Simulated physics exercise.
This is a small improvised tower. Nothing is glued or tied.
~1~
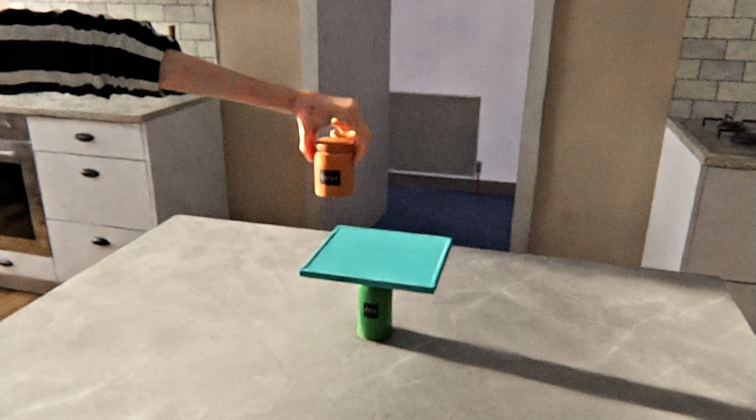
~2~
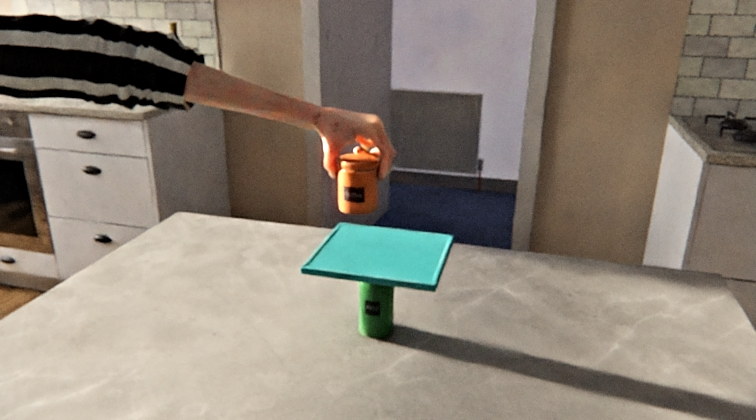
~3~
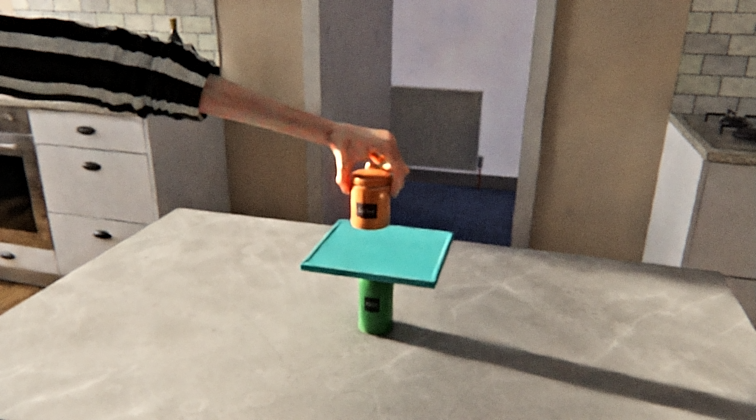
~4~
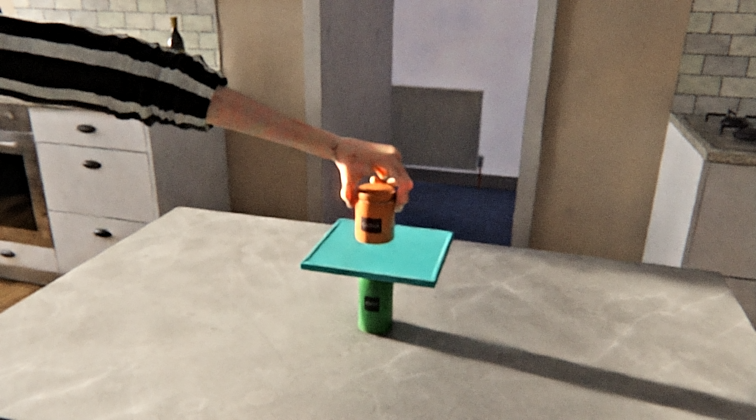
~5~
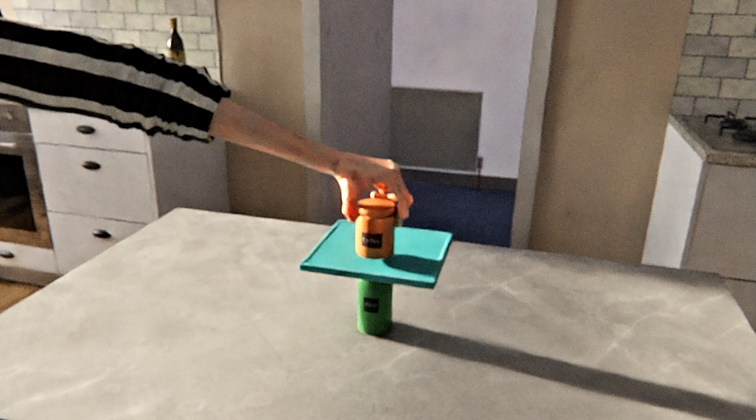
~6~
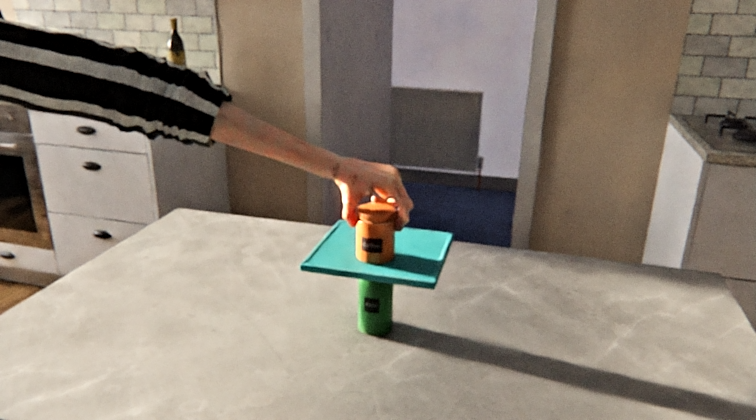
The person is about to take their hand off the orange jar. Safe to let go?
The stack keeps its balance.
Then, 0.20 s after the last picture, nothing has stirred.
Then, 0.70 s after the last picture, orange jar resting near (376, 234).
At rest, all 3 in place. Seen from the same camera at the end, orange jar near (376, 234). The stack holds.
